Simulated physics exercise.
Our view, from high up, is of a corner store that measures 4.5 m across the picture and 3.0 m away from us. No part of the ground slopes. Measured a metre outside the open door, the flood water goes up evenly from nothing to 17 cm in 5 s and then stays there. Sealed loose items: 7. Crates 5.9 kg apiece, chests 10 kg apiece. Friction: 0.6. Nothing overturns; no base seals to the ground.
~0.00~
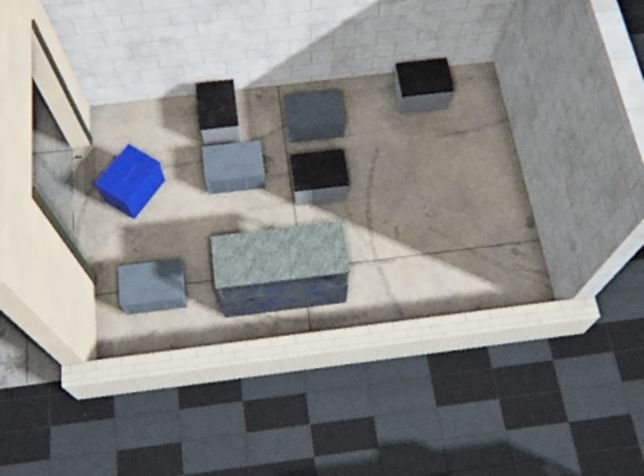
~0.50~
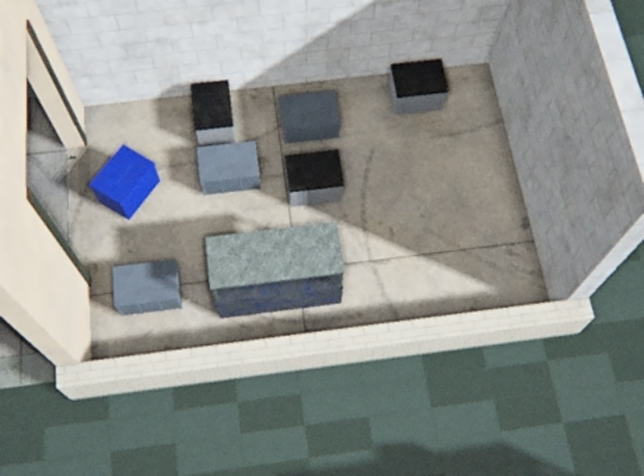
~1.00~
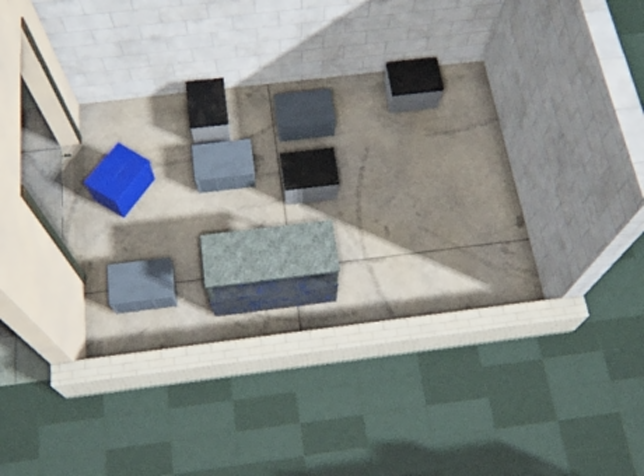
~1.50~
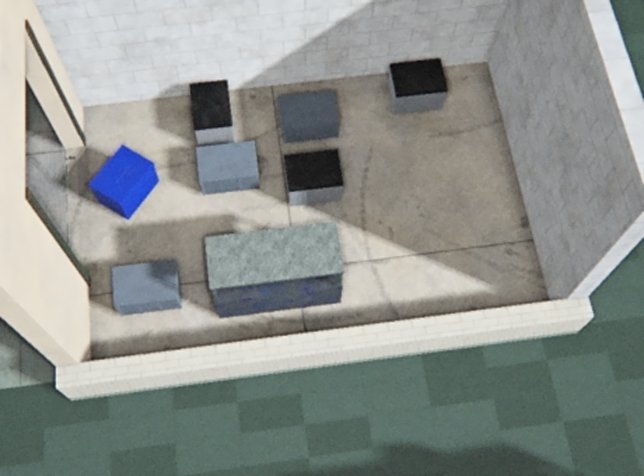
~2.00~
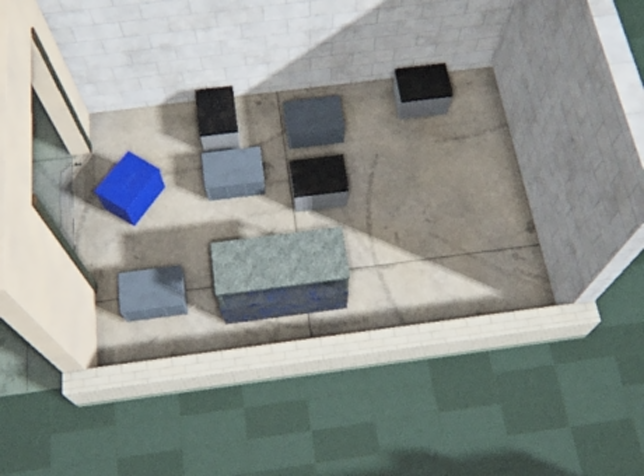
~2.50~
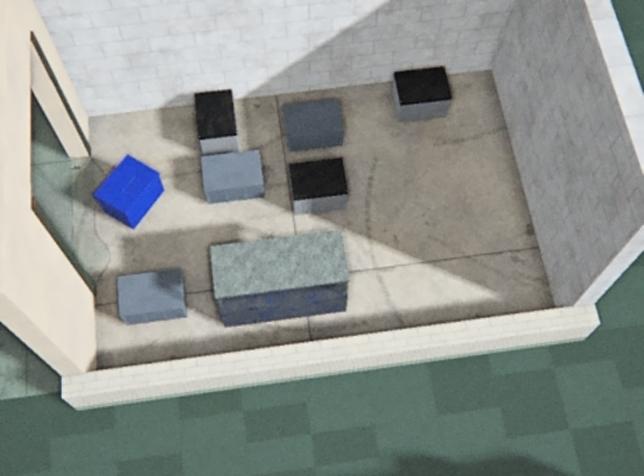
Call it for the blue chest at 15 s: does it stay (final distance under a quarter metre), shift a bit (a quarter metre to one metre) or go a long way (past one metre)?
Goes a long way.
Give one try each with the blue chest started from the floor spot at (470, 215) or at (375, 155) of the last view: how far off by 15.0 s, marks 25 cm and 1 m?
At the first spot it winds up well off, and at the second it winds up well off.
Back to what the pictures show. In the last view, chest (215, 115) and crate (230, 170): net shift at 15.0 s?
First 250 cm, then 250 cm.
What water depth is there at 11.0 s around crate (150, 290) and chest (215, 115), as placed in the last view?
Depths: Near 4 cm, then near 12 cm.
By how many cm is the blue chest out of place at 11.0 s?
By that time, close to 250 cm.
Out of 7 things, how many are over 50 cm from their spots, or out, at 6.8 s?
By then 3.
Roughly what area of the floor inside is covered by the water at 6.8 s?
I'd estimate close to 10.5 m2.
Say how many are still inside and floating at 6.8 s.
Answer: 2.
After 3.5 s the blue chest is near (136, 182), 0.1 m from its start, aground; 0 afloat.
After 6.8 s the blue chest is near (241, 169), 1.1 m from its start, aground; 2 afloat.
After 11.0 s the blue chest is near (392, 170), 2.6 m from its start, afloat; 7 afloat.
After 15.0 s the blue chest is near (370, 299), 2.7 m from its start, afloat; 7 afloat.
